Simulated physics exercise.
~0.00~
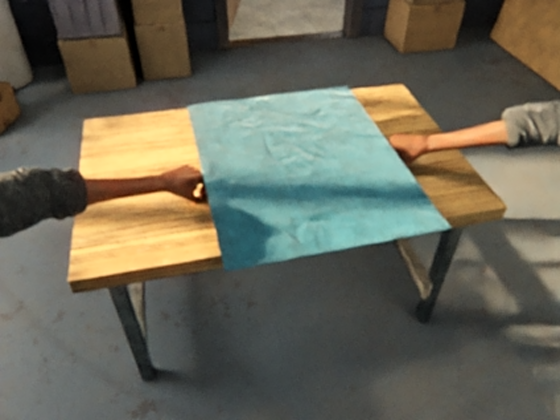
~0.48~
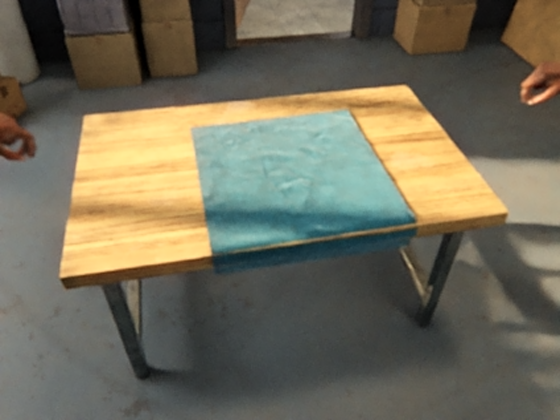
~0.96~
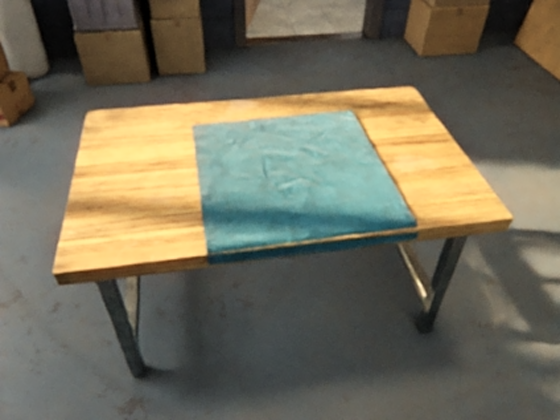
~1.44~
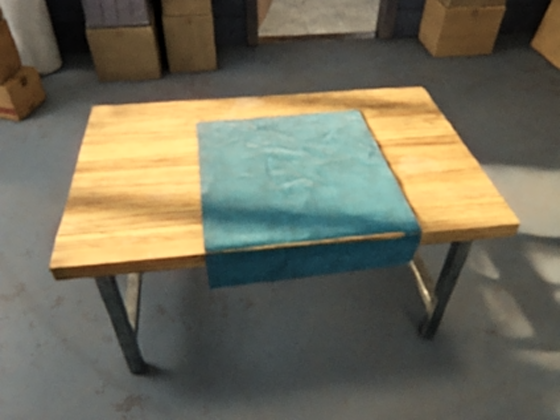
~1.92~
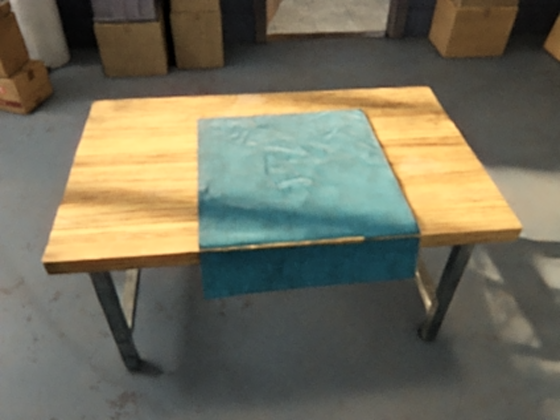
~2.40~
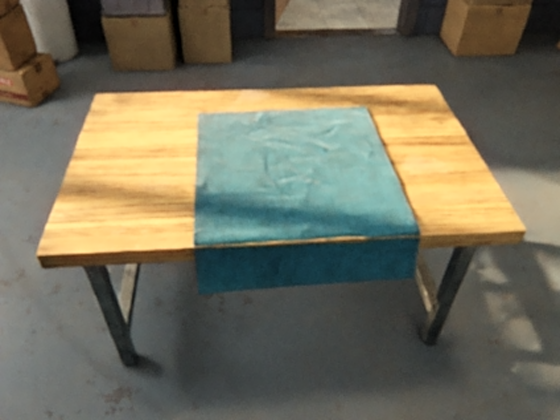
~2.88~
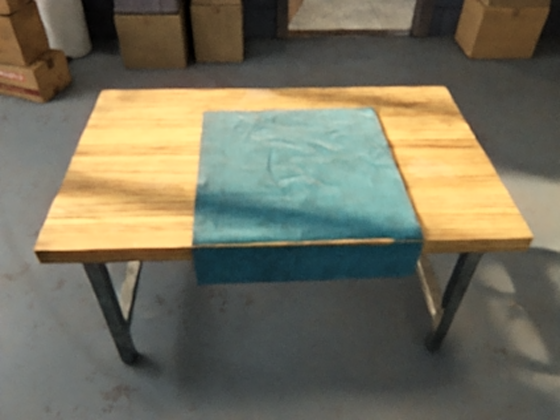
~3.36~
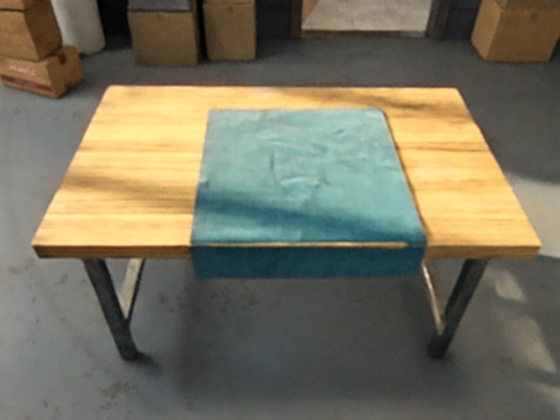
Two hands reached in from either side and laid a teal hand towel flat on a wooden workbench, then let go and drew away. Its front end hung over the near edge, swaying slightly, but the towel stayed mostly on top.
